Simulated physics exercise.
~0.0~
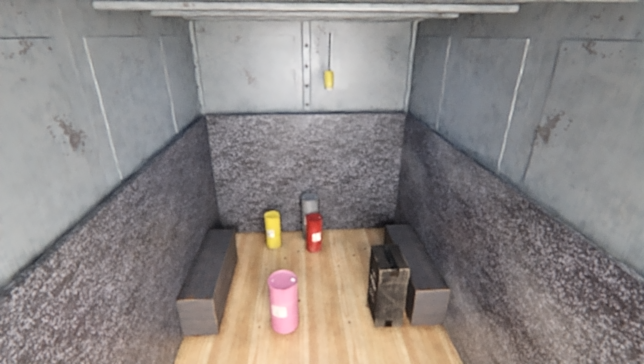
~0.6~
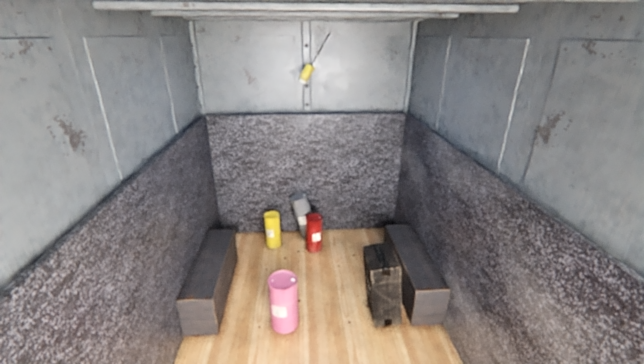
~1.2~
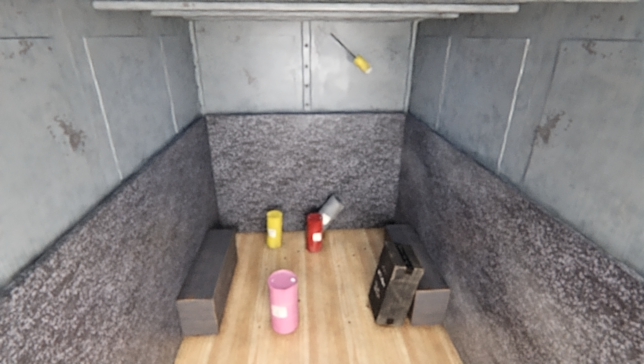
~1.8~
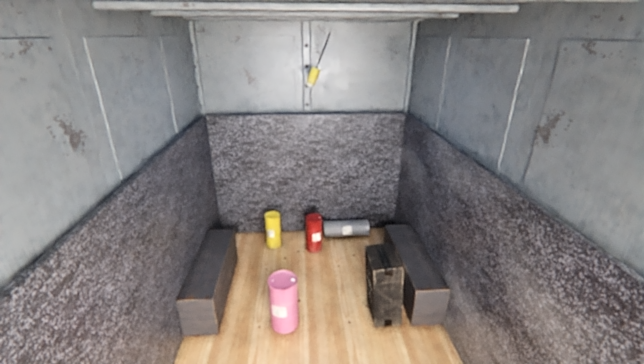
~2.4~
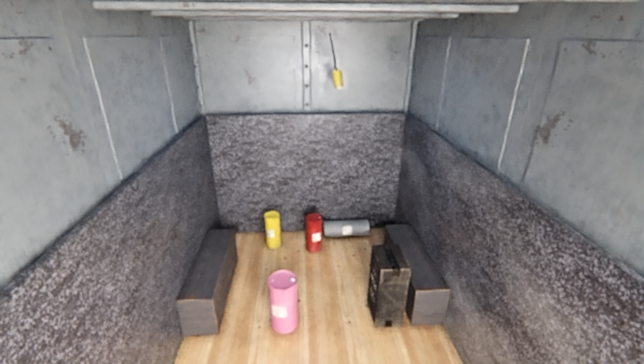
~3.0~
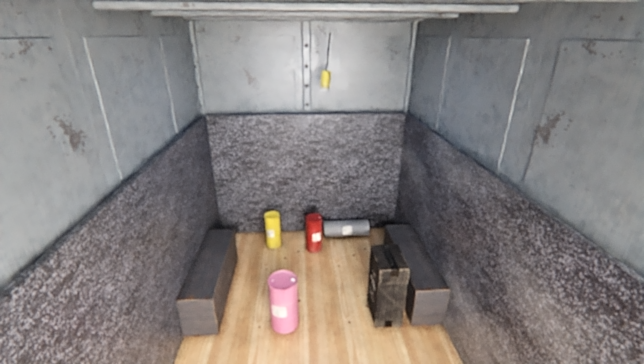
A grey canister topples over in the back of a works van, seen from a still view looking towards the cab. Yellow and red canisters stand with it at the far end, a pink one stands nearer on the wooden floor, and a black box sits by the right wheel box. The hanging yellow lamp swings right as the grey canister leans left. The lamp then swings left, and the grey canister tips right while the black box tilts briefly. The box settles upright, and the grey canister ends lying beside the red one.
